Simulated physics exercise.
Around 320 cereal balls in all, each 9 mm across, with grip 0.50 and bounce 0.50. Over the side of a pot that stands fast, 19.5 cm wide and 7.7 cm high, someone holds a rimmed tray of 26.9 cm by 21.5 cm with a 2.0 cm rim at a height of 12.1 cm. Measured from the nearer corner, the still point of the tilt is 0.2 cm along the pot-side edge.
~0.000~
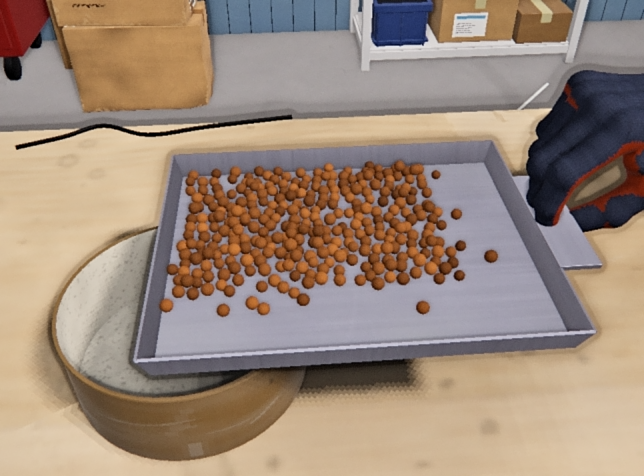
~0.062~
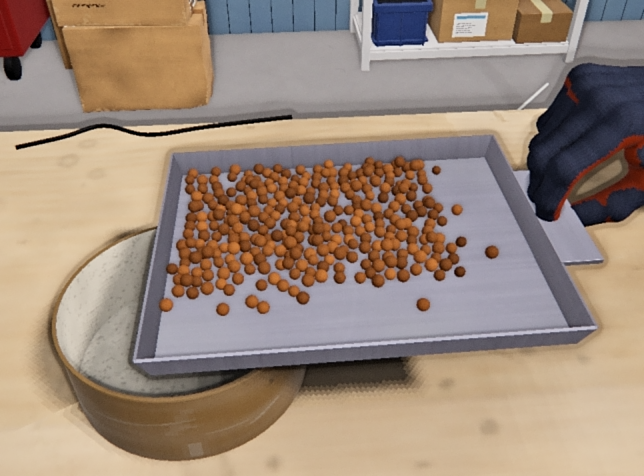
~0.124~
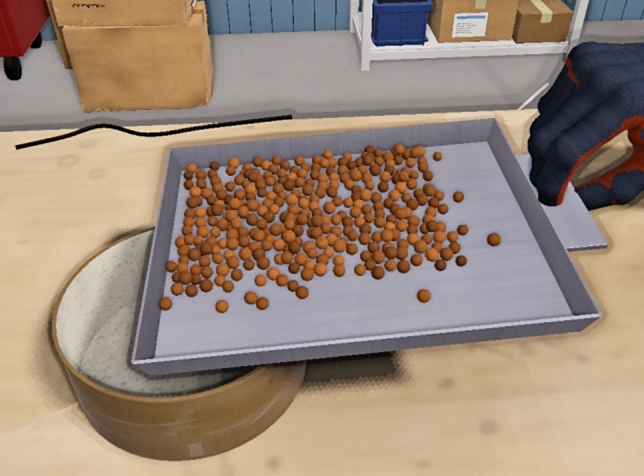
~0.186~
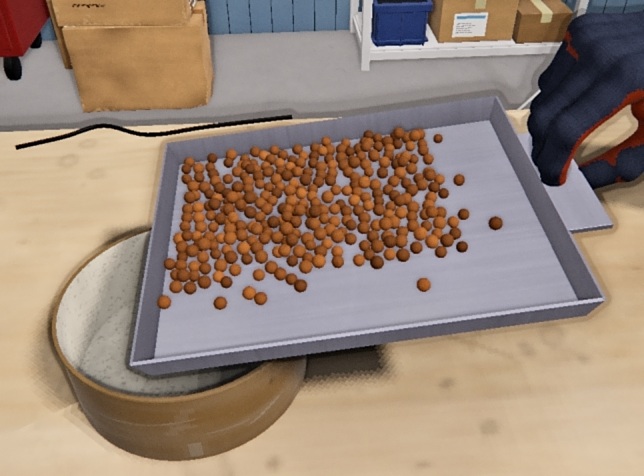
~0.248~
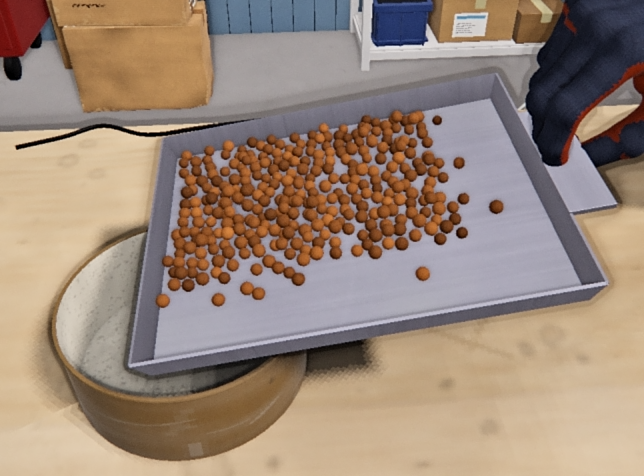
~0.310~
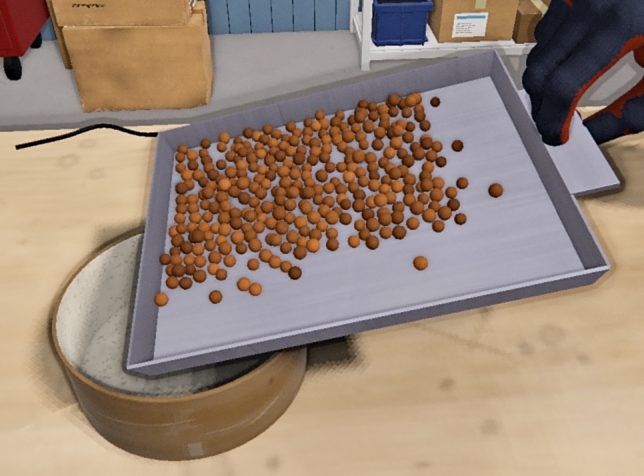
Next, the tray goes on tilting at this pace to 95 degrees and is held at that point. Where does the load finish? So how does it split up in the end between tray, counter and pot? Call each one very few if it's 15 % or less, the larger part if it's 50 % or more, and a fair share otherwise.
I'd say tray very few, counter the larger part, pot very few.
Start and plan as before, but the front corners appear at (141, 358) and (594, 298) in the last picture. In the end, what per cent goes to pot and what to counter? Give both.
Pot 0 % / counter 100 %.
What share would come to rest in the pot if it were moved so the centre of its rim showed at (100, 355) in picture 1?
It would come to around 95 percent.
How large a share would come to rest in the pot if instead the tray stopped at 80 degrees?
About 10 in a hundred would end up in the pot.
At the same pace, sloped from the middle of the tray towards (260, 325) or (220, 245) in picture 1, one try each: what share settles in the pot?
About 0 per cent on the first try and 80 per cent on the second.
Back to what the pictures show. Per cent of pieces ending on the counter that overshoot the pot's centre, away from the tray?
I reckon around 100 per cent.
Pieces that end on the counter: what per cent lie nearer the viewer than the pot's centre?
Estimate: Close to 100 per cent of the pieces.
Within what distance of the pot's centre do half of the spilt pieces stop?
I'd say around 18 centimetres.
Then, at 0.94 s, tilt 52 degrees; the tray holds 100 %, the pot 0 %.
Then, at 1.37 s, tilt 78 degrees; the tray holds 95 %, the pot 0 %.
Then, at 1.87 s, tilt 95 degrees; the tray holds 5 %, the pot 0 %.
At rest (2.5 s), tray 0 %, counter 100 %, pot 0 %.
